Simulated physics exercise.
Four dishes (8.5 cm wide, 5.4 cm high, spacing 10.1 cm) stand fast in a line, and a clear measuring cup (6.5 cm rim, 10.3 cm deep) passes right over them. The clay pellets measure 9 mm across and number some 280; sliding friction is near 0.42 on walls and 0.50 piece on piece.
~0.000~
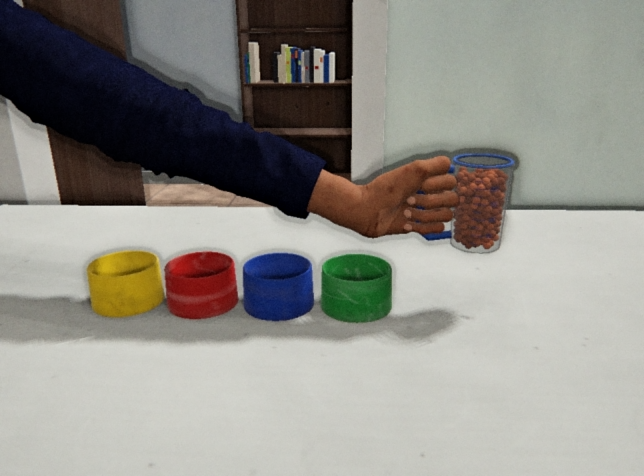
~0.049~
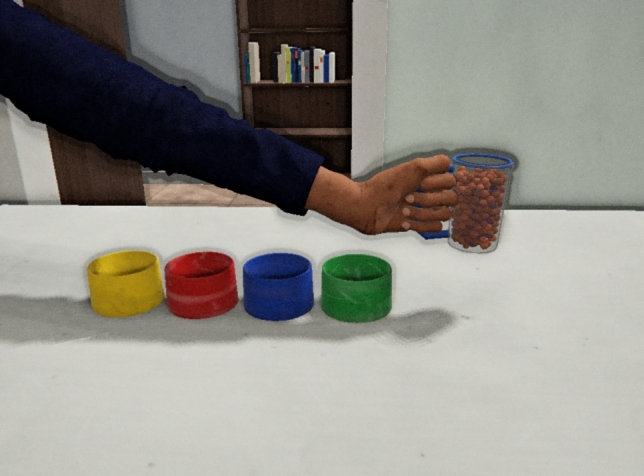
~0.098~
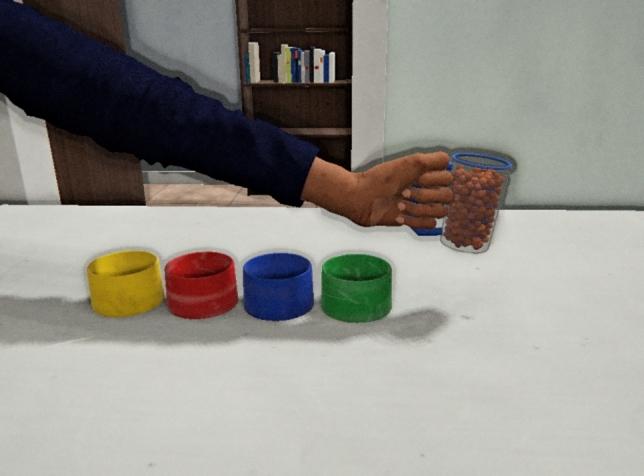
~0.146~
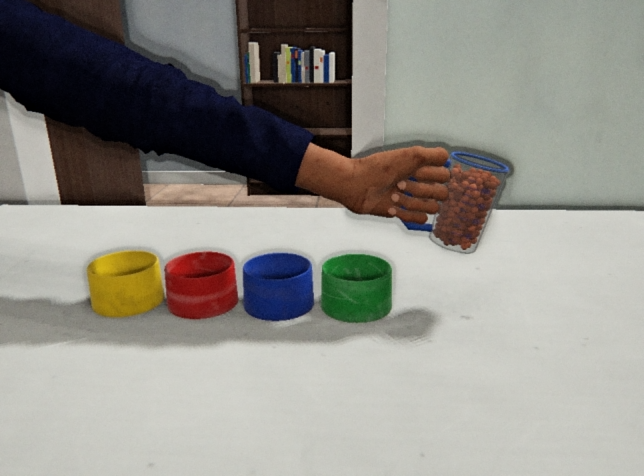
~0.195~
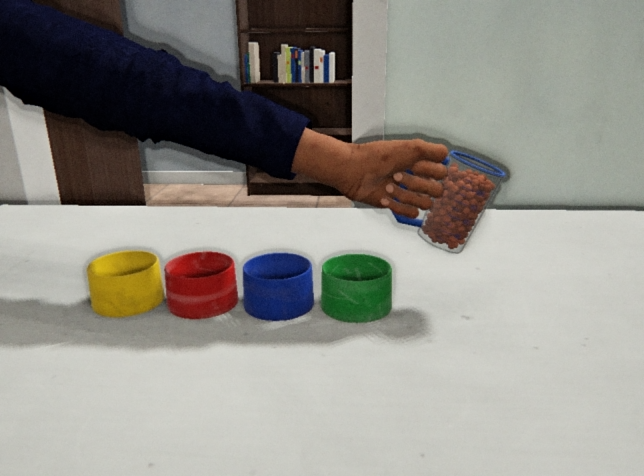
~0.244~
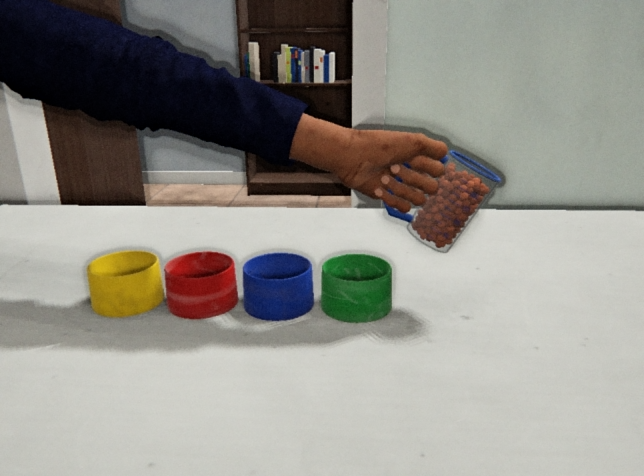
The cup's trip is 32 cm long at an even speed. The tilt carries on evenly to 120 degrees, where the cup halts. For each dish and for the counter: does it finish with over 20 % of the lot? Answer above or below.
Red below, blue below, green above, yellow below, counter above.
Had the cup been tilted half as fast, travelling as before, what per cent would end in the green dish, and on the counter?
Green 10, counter 0.
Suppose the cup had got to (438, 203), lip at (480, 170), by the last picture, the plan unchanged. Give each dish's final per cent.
Red 0; blue 100; green 0; yellow 0.
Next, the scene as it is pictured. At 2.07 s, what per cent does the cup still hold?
About 0 per cent.
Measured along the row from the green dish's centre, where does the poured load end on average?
Some 3 cm to the right.
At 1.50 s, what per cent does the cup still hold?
Some 0 per cent of the load.
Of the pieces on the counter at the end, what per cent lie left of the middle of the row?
About 0 per cent.
After 1.00 s, tilt 120 degrees; cup holds 50 %, green 20 %.
Then, at 1.50 s, tilt 120 degrees; cup holds 0 %, green 65 %.
Then, at 2.07 s, tilt 120 degrees; cup holds 0 %, green 65 %.
In the end, at 2.4 s, red 0 %, blue 0 %, green 65 %, yellow 0 %, counter 35 %.
